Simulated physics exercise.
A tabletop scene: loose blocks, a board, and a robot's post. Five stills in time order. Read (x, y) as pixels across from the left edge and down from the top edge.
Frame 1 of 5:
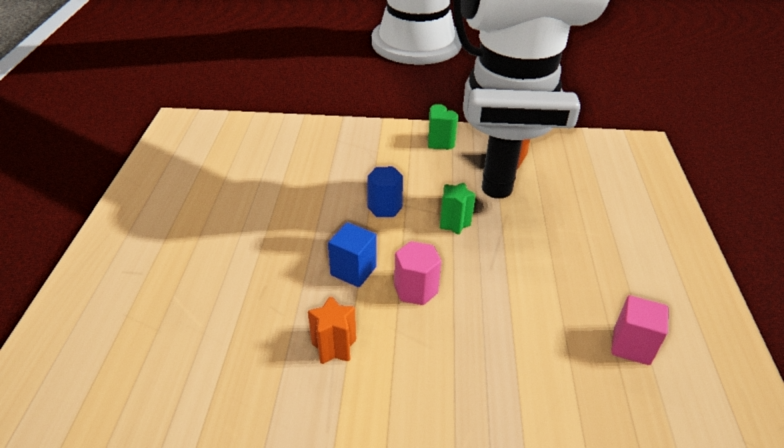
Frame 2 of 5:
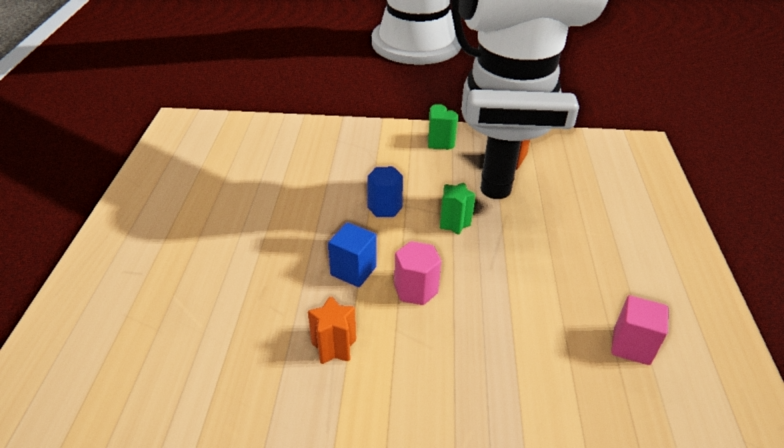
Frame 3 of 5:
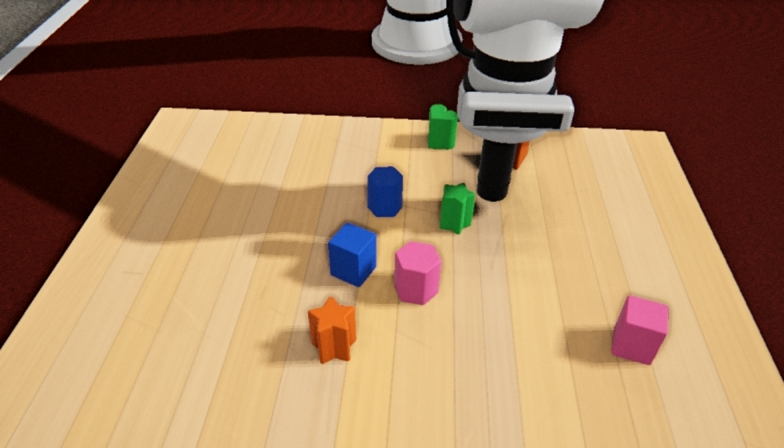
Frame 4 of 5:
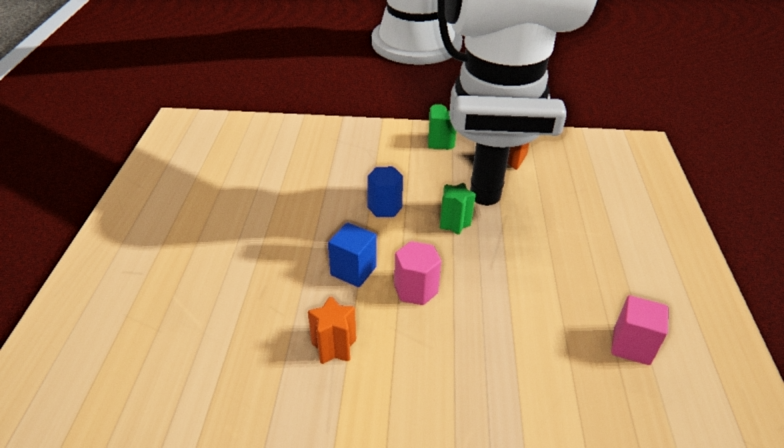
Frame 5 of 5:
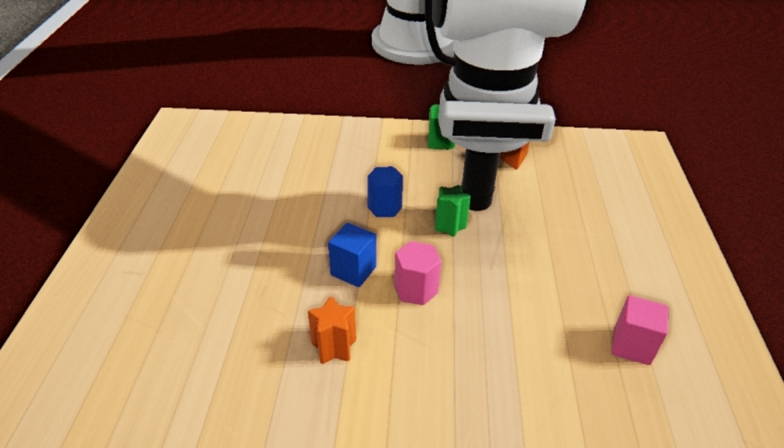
The robot's black post moves slightly left and nudges the green star block a little left.
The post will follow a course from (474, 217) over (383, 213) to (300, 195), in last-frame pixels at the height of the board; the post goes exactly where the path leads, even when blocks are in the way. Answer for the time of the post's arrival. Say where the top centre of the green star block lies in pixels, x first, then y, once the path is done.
The spot you're after is about (406, 201) in the image.
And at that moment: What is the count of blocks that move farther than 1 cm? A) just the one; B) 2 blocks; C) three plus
B
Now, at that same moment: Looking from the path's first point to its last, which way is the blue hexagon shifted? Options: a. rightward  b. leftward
Answer: A.
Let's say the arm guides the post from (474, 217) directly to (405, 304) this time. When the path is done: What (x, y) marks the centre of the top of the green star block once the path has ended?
Somewhere near (419, 213).
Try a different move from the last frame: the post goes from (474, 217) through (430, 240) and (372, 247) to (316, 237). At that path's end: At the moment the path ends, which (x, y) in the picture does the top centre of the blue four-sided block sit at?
The spot you're after is about (307, 252) in the image.
What follows on the original path. One third of the way, post (413, 199); green star block (409, 201), turned 50° anticlockwise.
Two thirds of the way, post (351, 195); blue hexagon (324, 166), turned 25° clockwise; green star block (406, 201), turned 70° anticlockwise.
At the end, post (298, 180); blue four-sided block in place; blue hexagon (282, 146), turned 65° clockwise; green star block (406, 201), turned 70° anticlockwise.
